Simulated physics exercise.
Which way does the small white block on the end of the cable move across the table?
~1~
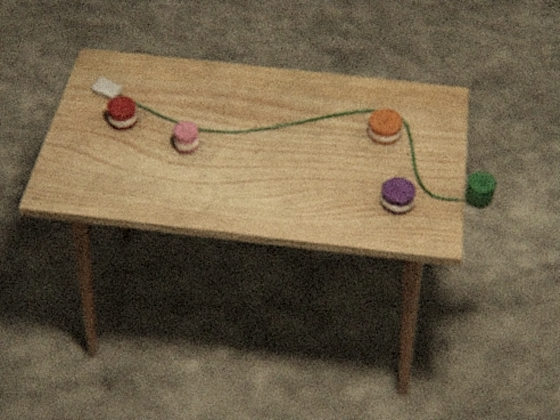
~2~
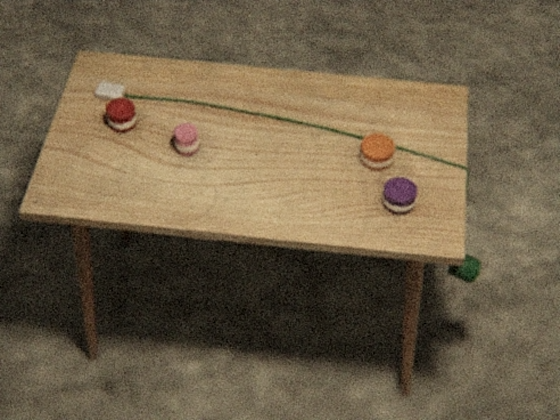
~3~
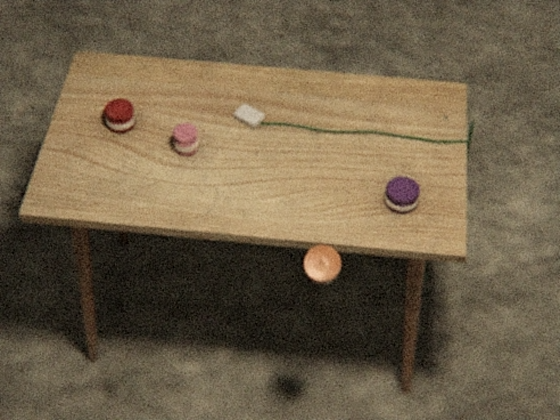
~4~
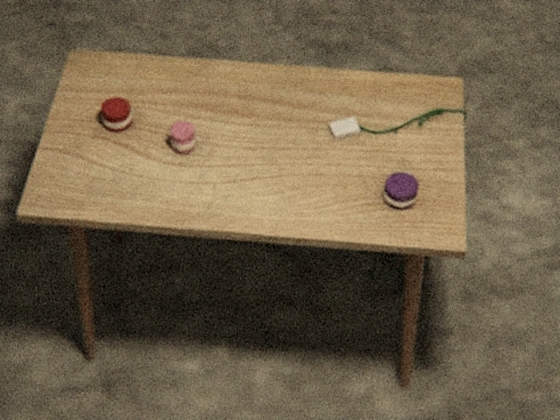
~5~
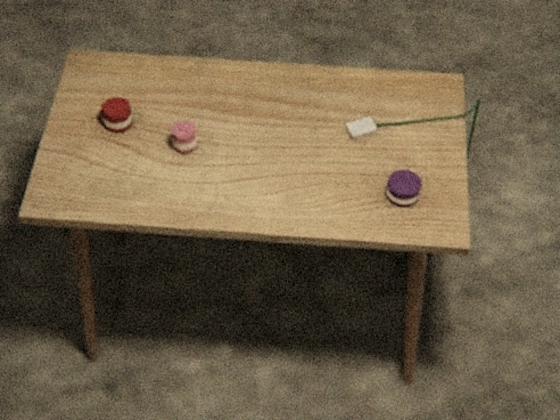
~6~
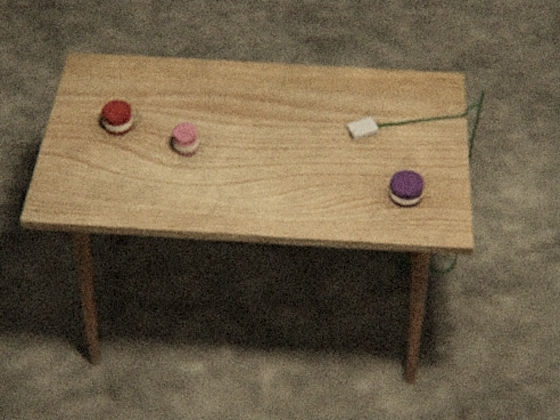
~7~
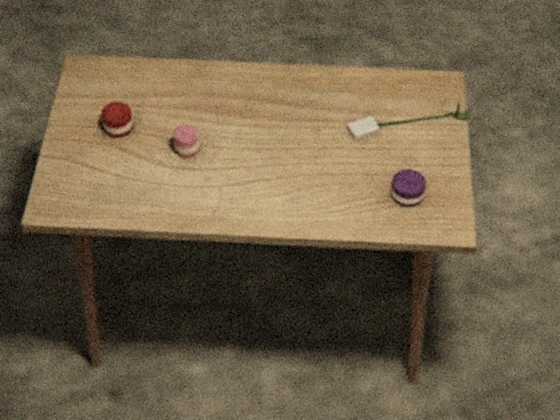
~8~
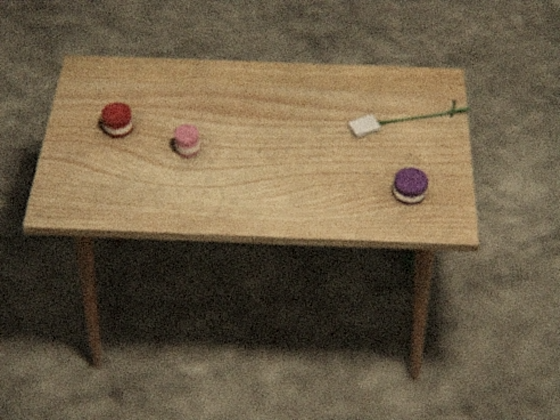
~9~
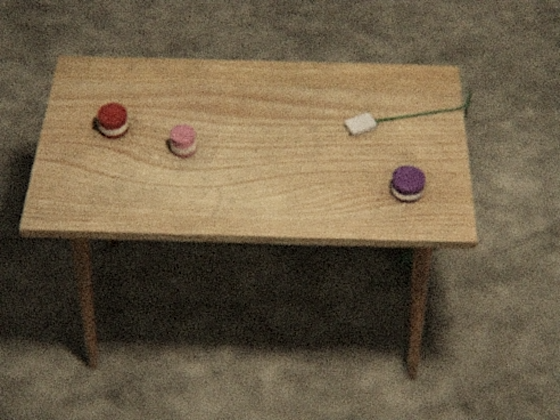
It slides to the right, pulled along by the cable, and comes to rest on the tabletop before reaching the edge.
